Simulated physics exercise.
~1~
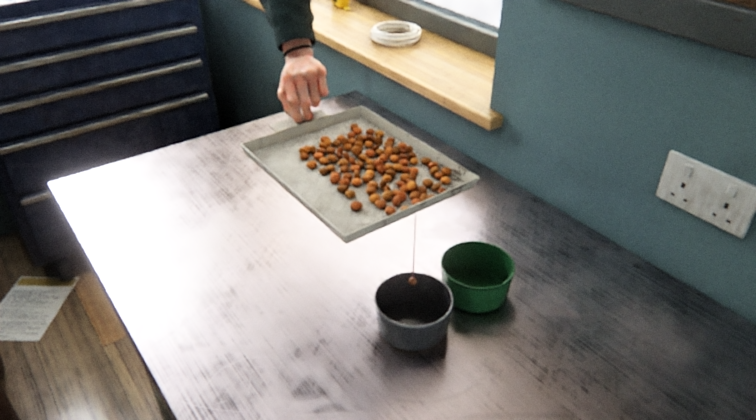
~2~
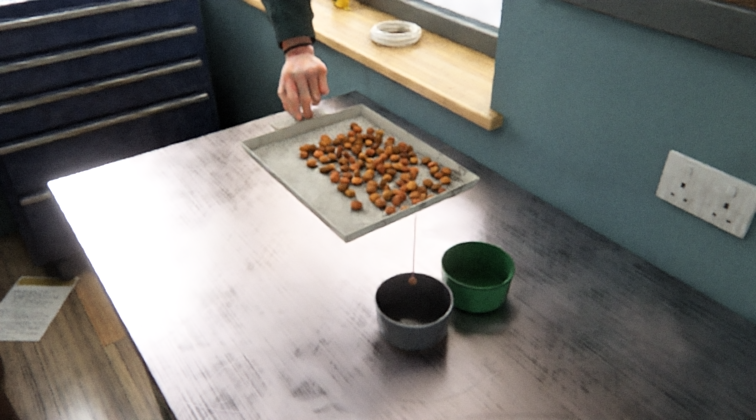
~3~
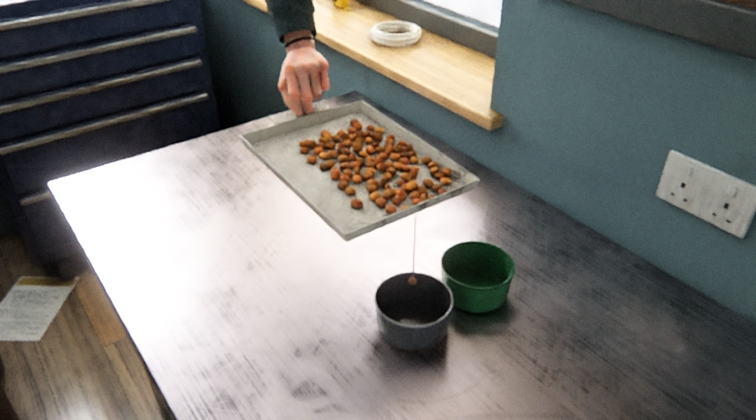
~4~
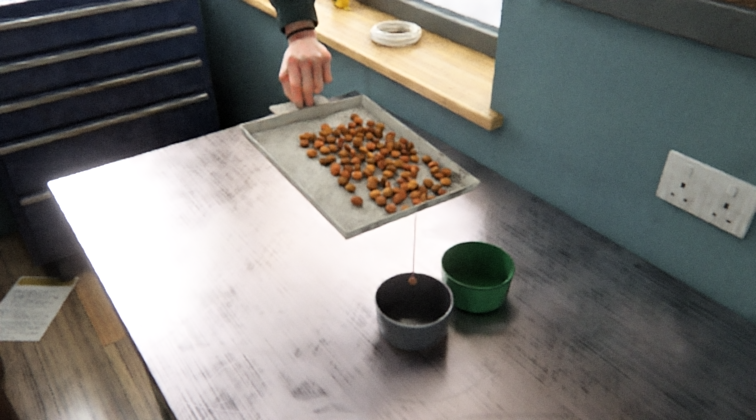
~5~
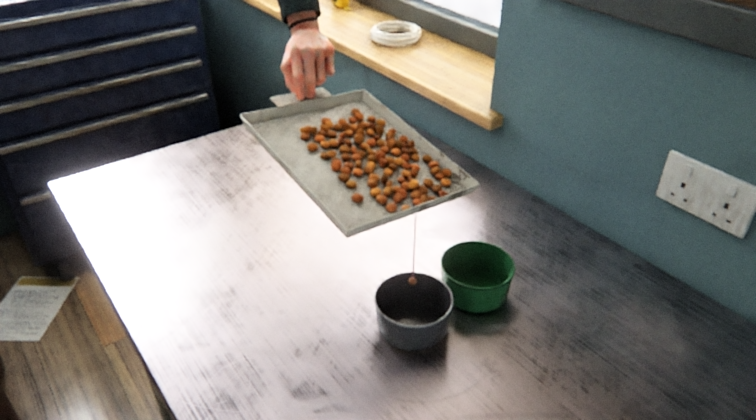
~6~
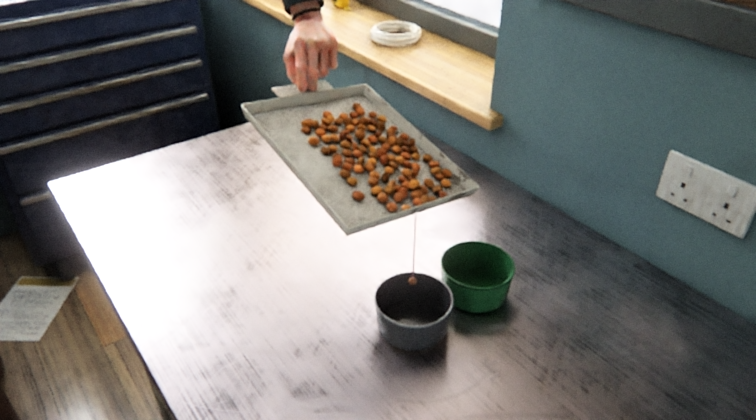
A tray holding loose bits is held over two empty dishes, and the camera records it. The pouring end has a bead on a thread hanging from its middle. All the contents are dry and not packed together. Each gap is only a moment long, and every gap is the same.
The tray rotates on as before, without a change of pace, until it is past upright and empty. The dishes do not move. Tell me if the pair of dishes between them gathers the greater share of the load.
Mostly caught.
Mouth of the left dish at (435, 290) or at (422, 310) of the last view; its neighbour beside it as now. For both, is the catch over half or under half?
First place: Beyond half; second place: Beyond half.
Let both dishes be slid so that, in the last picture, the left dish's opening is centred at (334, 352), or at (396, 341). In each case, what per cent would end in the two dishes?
0 %, 20 %.
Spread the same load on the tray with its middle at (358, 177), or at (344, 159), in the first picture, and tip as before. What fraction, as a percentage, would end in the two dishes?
90 and 90 per cent.
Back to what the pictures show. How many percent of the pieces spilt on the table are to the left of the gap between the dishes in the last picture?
About 50 percent.
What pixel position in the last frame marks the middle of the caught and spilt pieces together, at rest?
Around (471, 287).
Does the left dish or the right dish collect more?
So the winner turns out to be the right-side one.
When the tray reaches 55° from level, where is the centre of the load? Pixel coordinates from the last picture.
Mark it at roughly (423, 157) in the final frame.
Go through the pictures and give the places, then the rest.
In the first frame, corners of the pouring end near (346, 232) and (474, 176), level; middle of the load near (371, 168), bits of cat kibble; left dish near (438, 332); right dish near (502, 295); bead on its thread near (413, 281).
In the second frame, corners of the pouring end near (346, 232) and (474, 177), level; middle of the load near (371, 167).
In the third frame, corners of the pouring end near (346, 231) and (475, 178), tipped barely, lowest at the right corner; middle of the load near (371, 165).
In the fourth frame, corners of the pouring end near (347, 229) and (475, 181), tipped a little, lowest at the right corner; middle of the load near (371, 162).
In the fifth frame, corners of the pouring end near (348, 227) and (475, 183), tipped a little, lowest at the right corner; middle of the load near (372, 158).
In the sixth frame, corners of the pouring end near (350, 225) and (475, 185), tipped a little, lowest at the right corner; middle of the load near (373, 155); left dish near (438, 332); right dish near (502, 295).
Shortly afterwards, tray tipped steeply; the whole lot on the tray.
Next, tray tipped right over; near a quarter on the tray; a little in the left dish; near two thirds in the right dish; a little outside both; a little in the air.
Some moments later, tray tipped past a quarter turn; a little in the left dish; the bulk in the right dish; a little outside both.
In the end, tray tipped past a quarter turn; a little in the left dish; the bulk in the right dish; a little outside both.
